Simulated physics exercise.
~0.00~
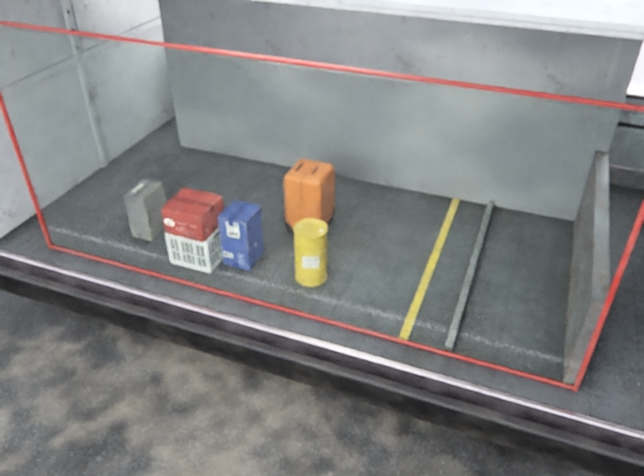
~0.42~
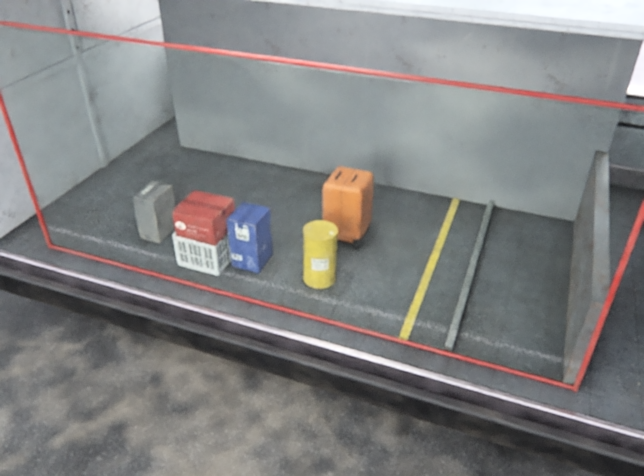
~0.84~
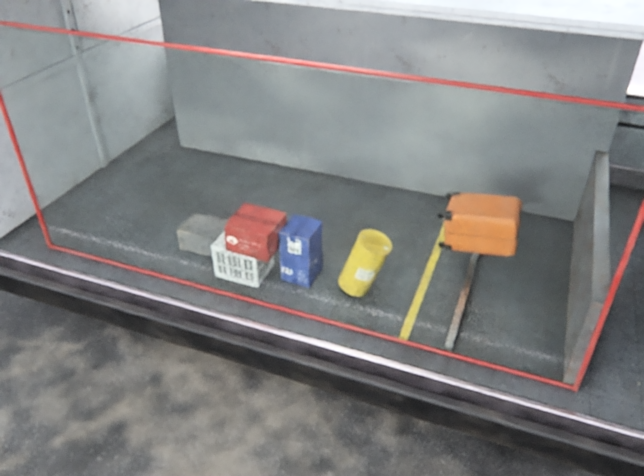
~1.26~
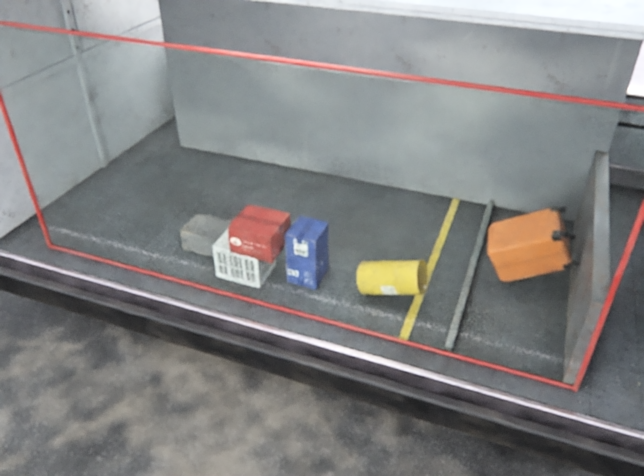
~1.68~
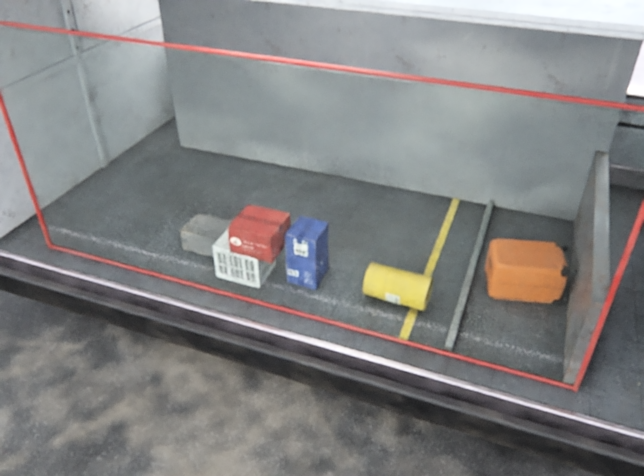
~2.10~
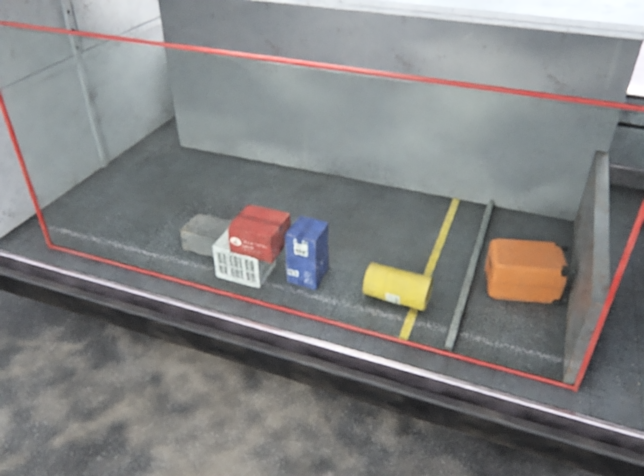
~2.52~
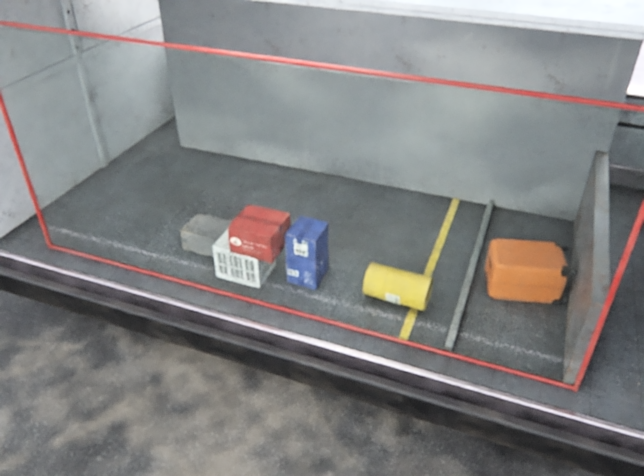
A grey walled bay outlined in red is seen from above at an angle, with a yellow line and a raised bar crossing its floor toward the right. A grey pack, a red carton, a white crate and a blue pack stand at left, with an orange wheeled case and a yellow drum near the middle. Everything begins shifting right, the orange case going farthest. The case tips over the bar and lands beyond it, near the right wall, while the grey pack topples and the drum leans, then falls. Finally all lie still, the drum on its side, its middle just short of the line.
